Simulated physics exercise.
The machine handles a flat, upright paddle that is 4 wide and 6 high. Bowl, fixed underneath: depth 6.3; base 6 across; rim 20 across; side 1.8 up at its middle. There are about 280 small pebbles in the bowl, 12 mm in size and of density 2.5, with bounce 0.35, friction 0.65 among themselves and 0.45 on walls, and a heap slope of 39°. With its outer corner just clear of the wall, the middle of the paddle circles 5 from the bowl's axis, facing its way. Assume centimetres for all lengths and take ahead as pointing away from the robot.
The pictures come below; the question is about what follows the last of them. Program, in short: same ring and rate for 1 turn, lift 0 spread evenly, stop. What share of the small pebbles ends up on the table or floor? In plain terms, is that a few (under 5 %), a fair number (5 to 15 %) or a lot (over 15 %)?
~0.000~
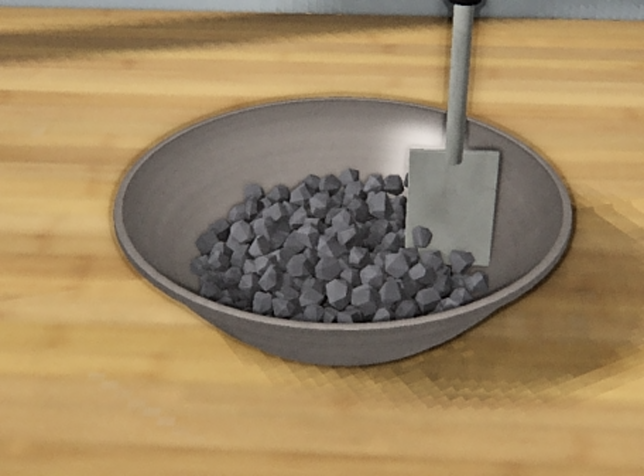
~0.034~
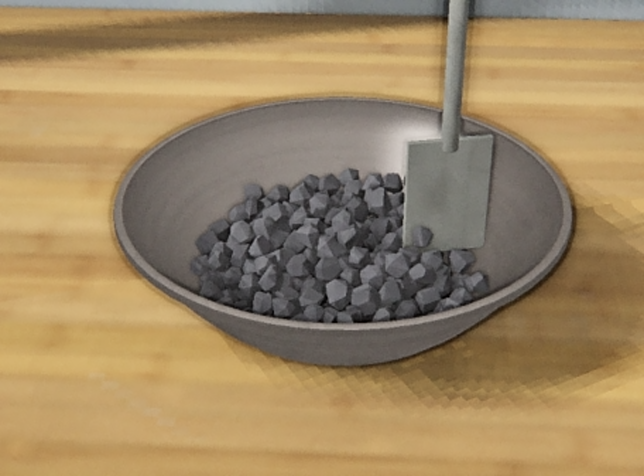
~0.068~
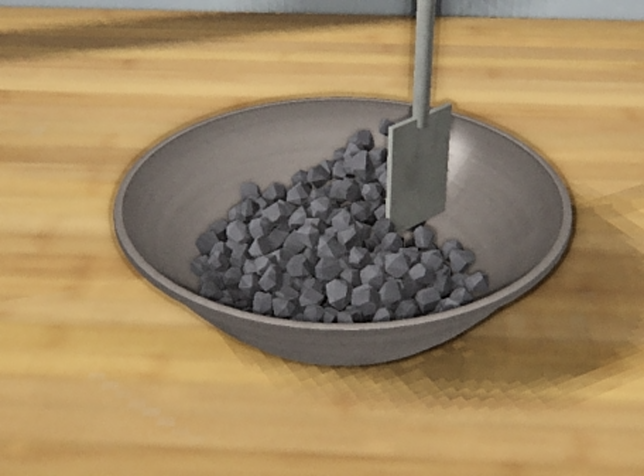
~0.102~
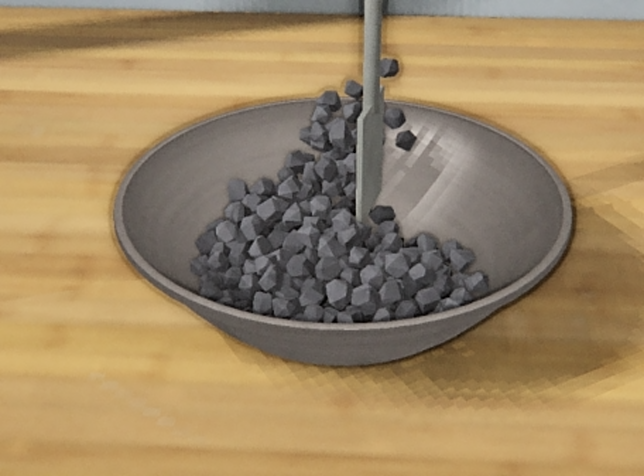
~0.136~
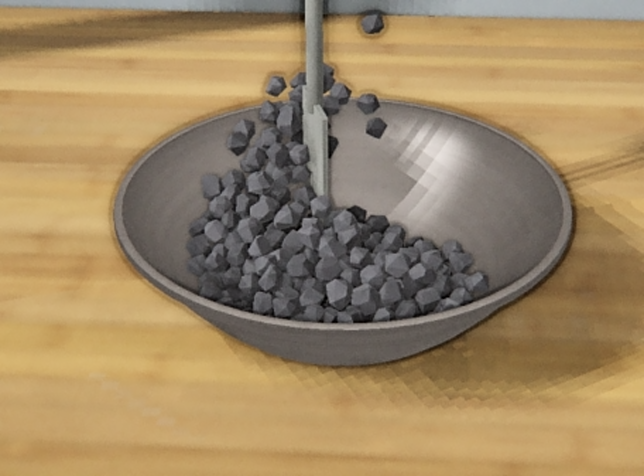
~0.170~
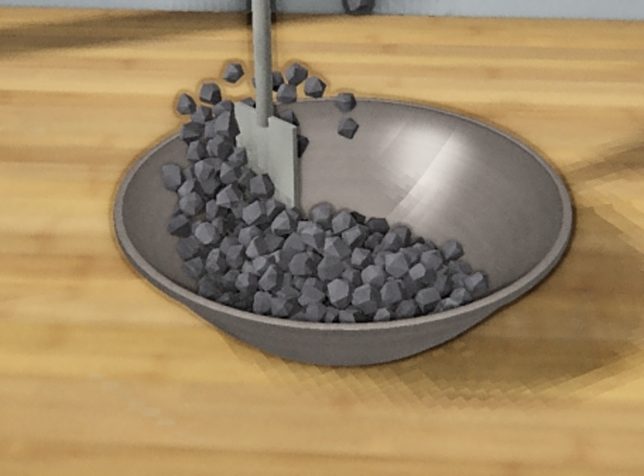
A lot, over 15 %.
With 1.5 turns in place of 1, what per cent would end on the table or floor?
Roughly 35 percent would end up there.
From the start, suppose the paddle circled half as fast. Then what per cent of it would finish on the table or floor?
I'd say close to 5 %.
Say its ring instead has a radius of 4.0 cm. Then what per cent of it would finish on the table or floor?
Near 20 percent.
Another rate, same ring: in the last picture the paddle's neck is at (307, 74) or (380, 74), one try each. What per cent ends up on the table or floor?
About 20 and 5 %.
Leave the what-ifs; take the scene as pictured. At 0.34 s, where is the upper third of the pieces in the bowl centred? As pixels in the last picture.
Near (424, 277).
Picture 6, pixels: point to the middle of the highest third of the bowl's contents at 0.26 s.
About pixel (243, 273).
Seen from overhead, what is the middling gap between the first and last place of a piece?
Something like 7 centimetres, give or take.
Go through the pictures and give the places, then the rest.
Paddle neck at (456, 121), 0° round; upper third of the load around (334, 239), from x 200 to 480, top at y 180; 283 in the bowl, in the first picture.
Paddle neck at (452, 109), 14° round; upper third of the load around (333, 236), from x 200 to 480, top at y 180, in the second picture.
Paddle neck at (422, 86), 45° round; upper third of the load around (341, 225), from x 200 to 480, top at y 130, in the third picture.
Paddle neck at (372, 73), 77° round; upper third of the load around (328, 213), from x 200 to 480, top at y 70; 282 in the bowl, 1 in flight or on the tool, in the fourth picture.
Paddle neck at (315, 73), 109° round; upper third of the load around (293, 206), from x 200 to 480, top at y 25; 280 in the bowl, 3 in flight or on the tool, in the fifth picture.
Paddle neck at (264, 85), 140° round; upper third of the load around (253, 207), from x 175 to 480, top at y 0; 278 in the bowl, 5 in flight or on the tool, in the sixth picture.
By 0.26 s, 221° round, highest piece 10 above the table; 263 in the bowl, 5 on the table or floor, 15 in flight or on the tool.
By 0.34 s, 301° round, highest piece 11 above the table; 239 in the bowl, 19 on the table or floor, 25 in flight or on the tool.
By 0.58 s, 0° round, highest piece 6 above the table; 215 in the bowl, 67 on the table or floor, 1 in flight or on the tool.
By 1.28 s, 0° round, highest piece 6 above the table; 215 in the bowl, 68 on the table or floor.
Final count, 215 in the bowl, 68 on the table or floor. That is 24 % on the table or floor.
